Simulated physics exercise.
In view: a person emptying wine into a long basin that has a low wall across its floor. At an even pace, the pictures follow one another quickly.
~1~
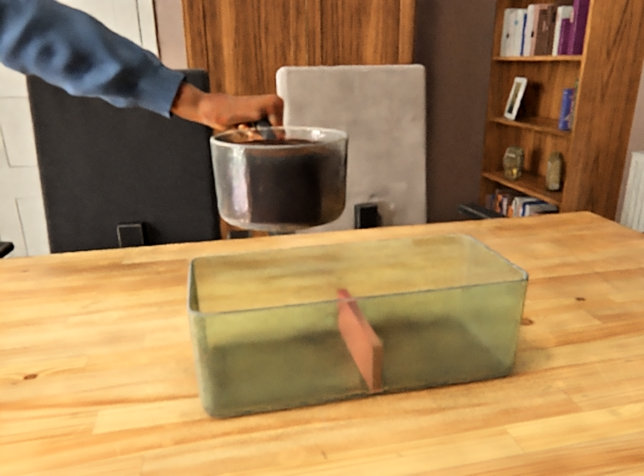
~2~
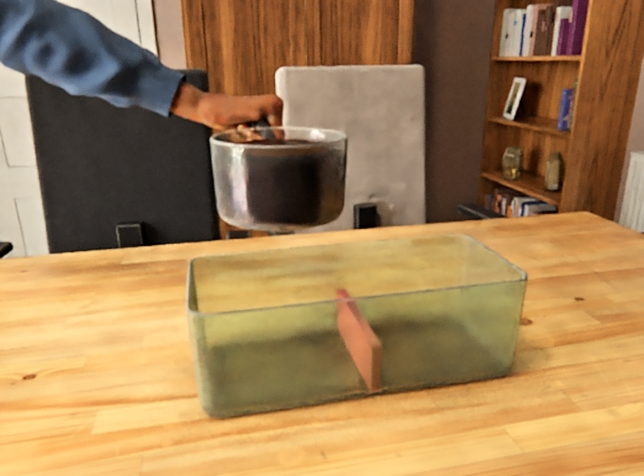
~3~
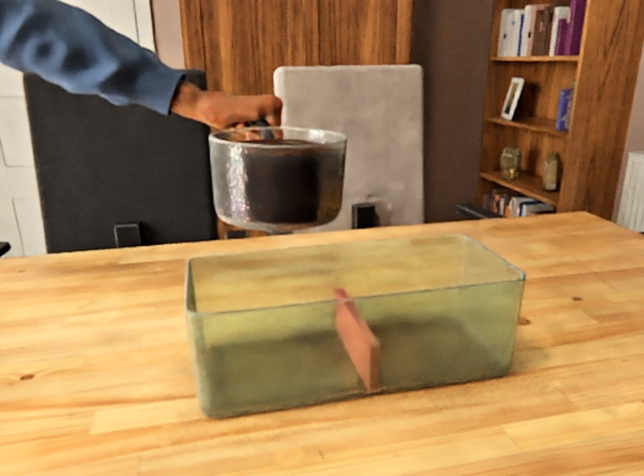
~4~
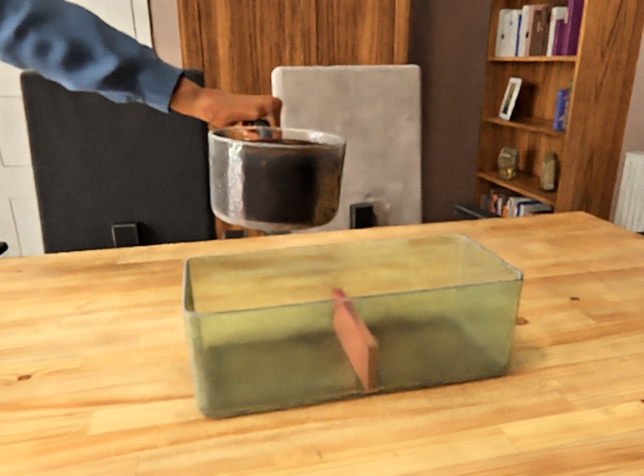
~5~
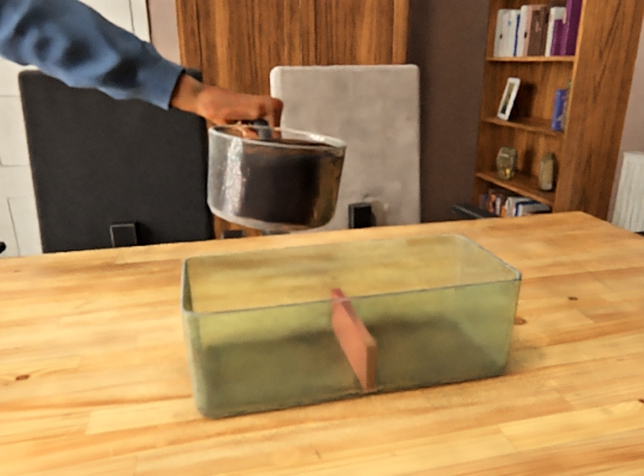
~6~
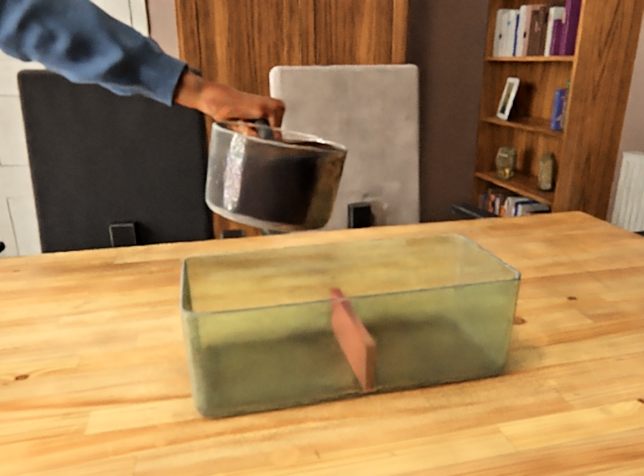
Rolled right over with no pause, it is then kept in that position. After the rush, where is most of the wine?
Fullest on the right.
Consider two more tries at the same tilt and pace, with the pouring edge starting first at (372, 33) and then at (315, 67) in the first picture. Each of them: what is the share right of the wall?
It comes to 95 % the first time and 80 % the second.
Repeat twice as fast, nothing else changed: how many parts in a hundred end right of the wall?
Somewhere near 90 percent.
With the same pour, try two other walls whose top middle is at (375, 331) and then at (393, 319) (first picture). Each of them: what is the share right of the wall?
Note - case one near 70 %, case two near 60 %.
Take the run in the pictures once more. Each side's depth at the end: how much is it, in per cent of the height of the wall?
The left reaches some 0 %, the right about 60 %.
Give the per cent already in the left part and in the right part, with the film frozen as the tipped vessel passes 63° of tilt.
Reading: Left some 0 %, right some 15 %.
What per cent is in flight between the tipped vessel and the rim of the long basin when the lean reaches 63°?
It works out to about 25 percent.
A moment on, the tilt is 63° and 63 per cent is still to pour, 0 is left of the wall and 13 right of it.
Next, the tilt is 93° and 16 per cent is still to pour, 1 is left of the wall and 75 right of it.
Then the tilt is 99° and 2 per cent is still to pour, 5 is left of the wall and 92 right of it.
Later the tilt is 99° and 0 per cent is still to pour, 6 is left of the wall and 93 right of it.
At rest 7 per cent lies left of the wall, 93 right of it and 0 outside.
